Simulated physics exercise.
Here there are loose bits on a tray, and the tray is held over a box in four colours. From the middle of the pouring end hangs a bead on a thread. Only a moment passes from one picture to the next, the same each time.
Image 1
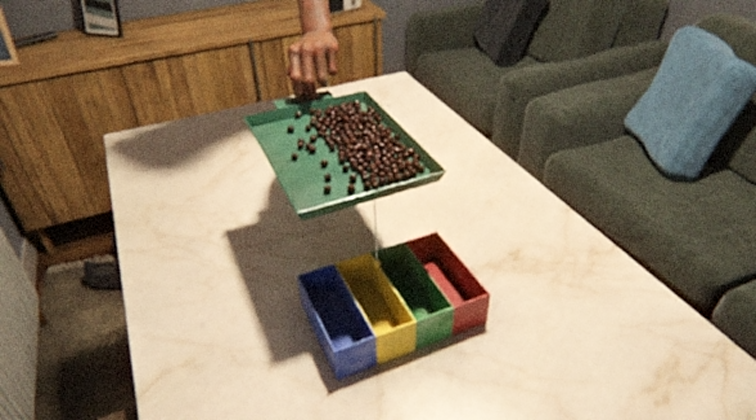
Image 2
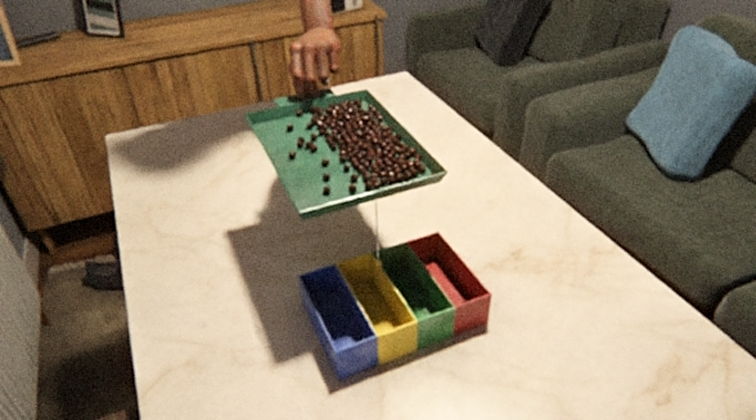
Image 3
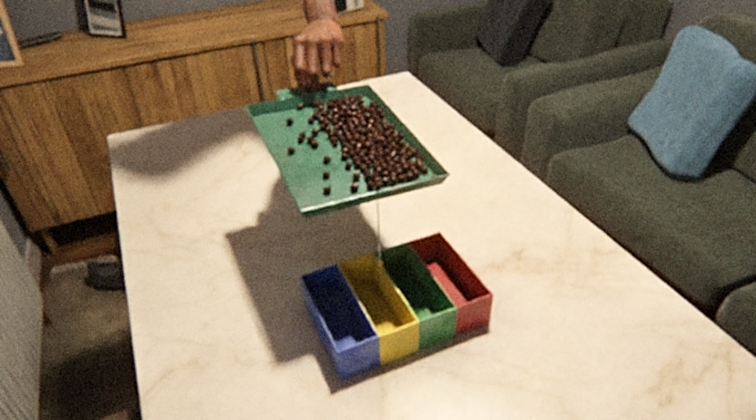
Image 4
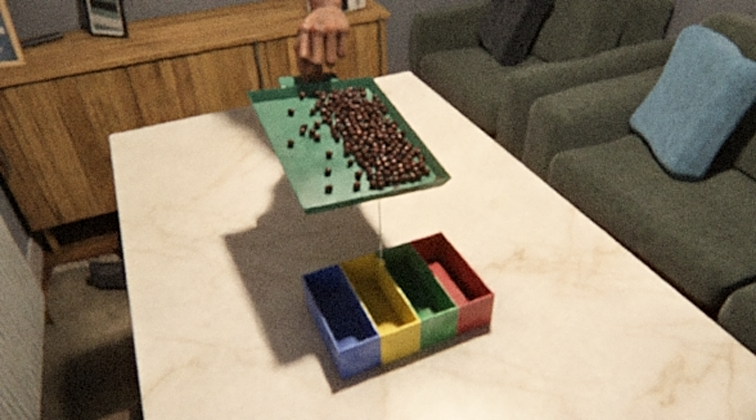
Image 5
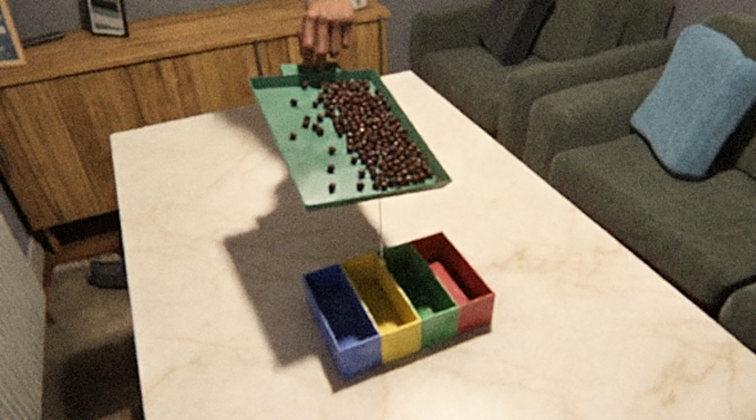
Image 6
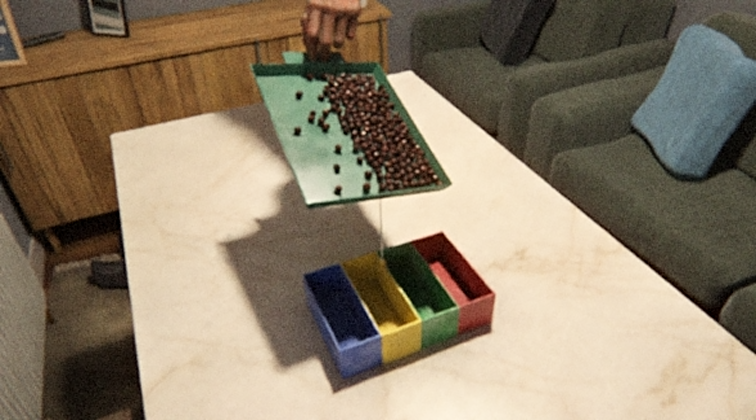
A hand gradually tilts a green tray of small brown balls above a four-coloured box.
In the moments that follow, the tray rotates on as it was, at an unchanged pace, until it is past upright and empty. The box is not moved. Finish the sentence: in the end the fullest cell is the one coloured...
In the end the fullest cell is the one coloured red.
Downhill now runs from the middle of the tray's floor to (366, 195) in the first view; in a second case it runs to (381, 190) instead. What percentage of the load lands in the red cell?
First heading roughly 10 %, second roughly 30 %.
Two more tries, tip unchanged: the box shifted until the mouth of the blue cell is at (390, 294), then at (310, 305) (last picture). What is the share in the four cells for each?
In order: 100 per cent and 30 per cent.
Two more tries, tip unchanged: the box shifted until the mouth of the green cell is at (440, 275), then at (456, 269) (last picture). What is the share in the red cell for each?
Around 50 and then 20 per cent.
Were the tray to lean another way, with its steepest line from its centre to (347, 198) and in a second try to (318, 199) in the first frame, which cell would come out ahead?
First that blue cell, then blue.
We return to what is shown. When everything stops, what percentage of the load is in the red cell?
About 60 per cent.
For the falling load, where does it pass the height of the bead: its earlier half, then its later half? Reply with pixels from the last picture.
Roughly (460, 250) first, then roughly (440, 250).
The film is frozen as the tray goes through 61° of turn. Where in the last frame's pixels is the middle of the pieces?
At about (427, 178).
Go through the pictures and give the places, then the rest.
In the first picture, corners of the pouring end (301, 208) and (440, 170), level; middle of the load (361, 138), chocolate balls; bead on its thread (377, 263); blue cell (356, 355); yellow cell (396, 340); green cell (434, 326); red cell (471, 312).
In the second picture, corners of the pouring end (302, 208) and (441, 170), level; middle of the load (362, 138).
In the third picture, corners of the pouring end (305, 206) and (443, 173), tipped barely, lowest at the right corner; middle of the load (364, 135).
In the fourth picture, corners of the pouring end (307, 203) and (445, 175), tipped a little, lowest at the right corner; middle of the load (366, 130).
In the fifth picture, corners of the pouring end (309, 201) and (446, 178), tipped a little, lowest at the right corner; middle of the load (369, 126).
In the sixth picture, corners of the pouring end (311, 199) and (447, 181), tipped clearly, lowest at the right corner; middle of the load (373, 123), almost all on the move; blue cell (361, 355); yellow cell (401, 340); green cell (440, 325); red cell (476, 312).
Just after the last frame, tray tipped steeply; the larger part on the tray; just a few in the red cell; just a few in the green cell; roughly a quarter falling or outside the box.
A moment on, tray tipped right over; just a few on the tray; roughly two thirds in the red cell; about a tenth in the green cell; just a few in the yellow cell; roughly a quarter falling or outside the box.
Further on, tray tipped past a quarter turn; roughly two thirds in the red cell; about a tenth in the green cell; just a few in the yellow cell; roughly a quarter falling or outside the box.
When it is over, tray tipped past a quarter turn; roughly two thirds in the red cell; about a tenth in the green cell; just a few in the yellow cell; not one in the blue cell; roughly a quarter outside the box.
